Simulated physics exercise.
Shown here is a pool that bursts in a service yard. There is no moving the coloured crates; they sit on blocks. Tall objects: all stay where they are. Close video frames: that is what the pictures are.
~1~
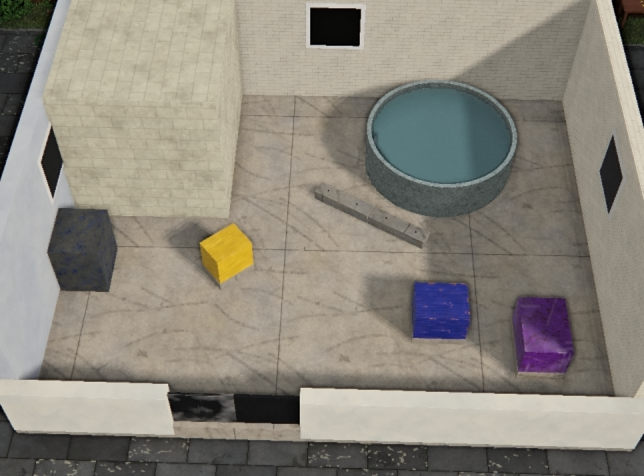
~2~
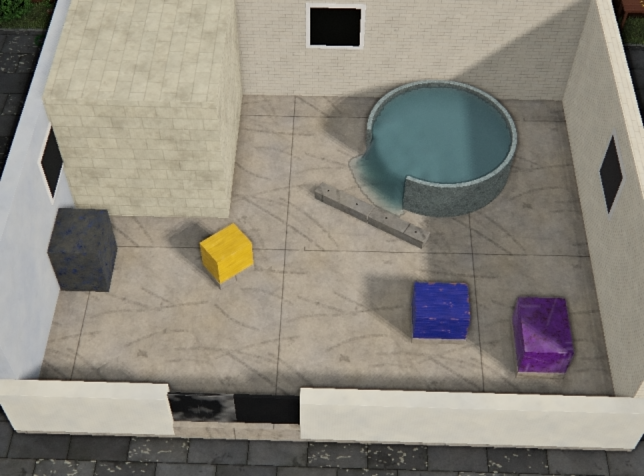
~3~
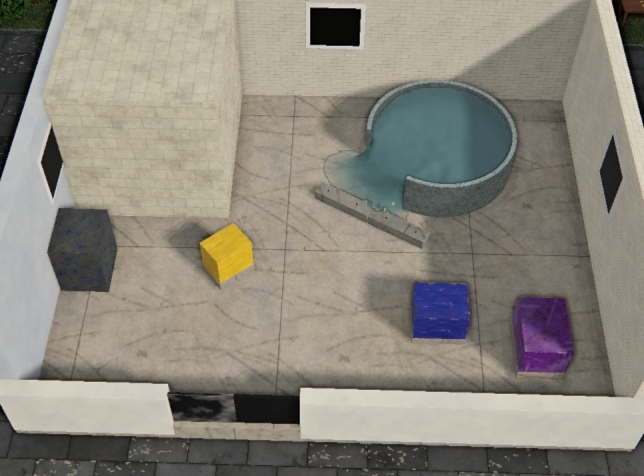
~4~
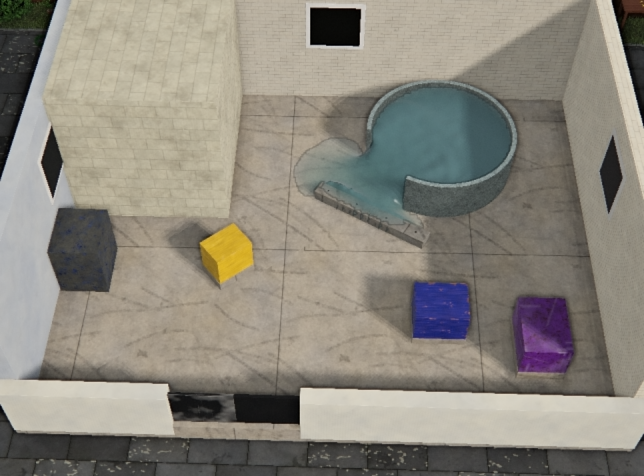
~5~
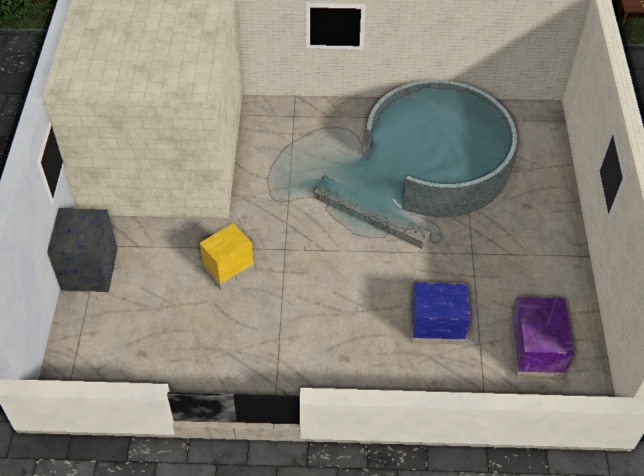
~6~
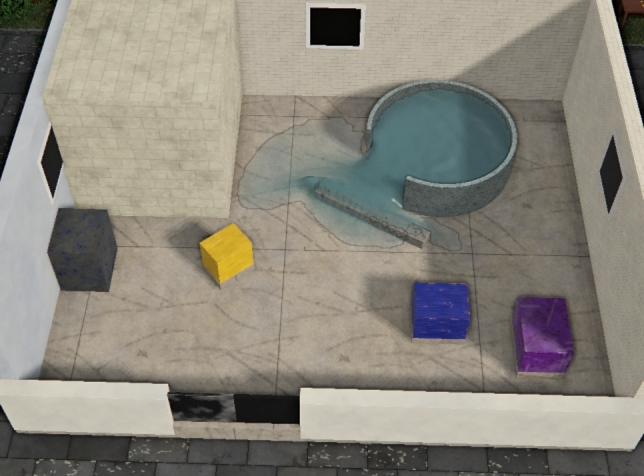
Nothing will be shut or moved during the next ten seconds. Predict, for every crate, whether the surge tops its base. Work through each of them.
My prediction: The blue crate does not get topped; the purple crate does not get topped; the yellow crate gets topped.
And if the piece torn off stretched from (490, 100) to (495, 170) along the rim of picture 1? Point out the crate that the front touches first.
That would be the purple-painted one.
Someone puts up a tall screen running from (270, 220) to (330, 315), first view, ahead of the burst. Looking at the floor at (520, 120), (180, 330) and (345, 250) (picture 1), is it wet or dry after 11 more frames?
Taking the three spots in order: Spared, spared, soaked.
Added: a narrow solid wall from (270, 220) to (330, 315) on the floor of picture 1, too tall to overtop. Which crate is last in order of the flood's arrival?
I'd say the crate marked purple comes last.
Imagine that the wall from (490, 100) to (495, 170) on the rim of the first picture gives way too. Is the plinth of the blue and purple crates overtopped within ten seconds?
In that case the blue crate is flooded and the purple crate is flooded.
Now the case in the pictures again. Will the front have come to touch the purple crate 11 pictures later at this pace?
By then the purple crate has stayed dry.
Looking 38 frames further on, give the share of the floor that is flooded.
Around 90 in a hundred.
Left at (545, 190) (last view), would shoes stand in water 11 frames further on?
That spot: Waterless.
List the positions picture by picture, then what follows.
In the first frame, the pool at (441, 134) is whole and still.
In the second frame, water pours out at (379, 175) and has run to (355, 160).
In the third frame, the front is at (331, 163), out from the gap at (379, 177).
In the fourth frame, the front is at (306, 157), out from the gap at (379, 178).
In the fifth frame, water pours out at (379, 178) and has run to (274, 177).
In the sixth frame, the front is at (244, 195), out from the gap at (379, 178).
A moment on, water covers 25 % of the floor; the blue crate not reached, the purple crate not reached, the yellow crate water round its plinth.
Next, water covers 45 % of the floor; the blue crate water round its plinth, the purple crate not reached, the yellow crate water round its plinth.
Then, water covers 75 % of the floor; the blue crate water round its plinth, the purple crate water round its plinth, the yellow crate water round its plinth.
Later, water covers 90 % of the floor; the blue crate water round its plinth, the purple crate water round its plinth, the yellow crate water round its plinth.
In the end, water covers 100 % of the floor; the blue crate stayed above the water, the purple crate stayed above the water, the yellow crate was topped.
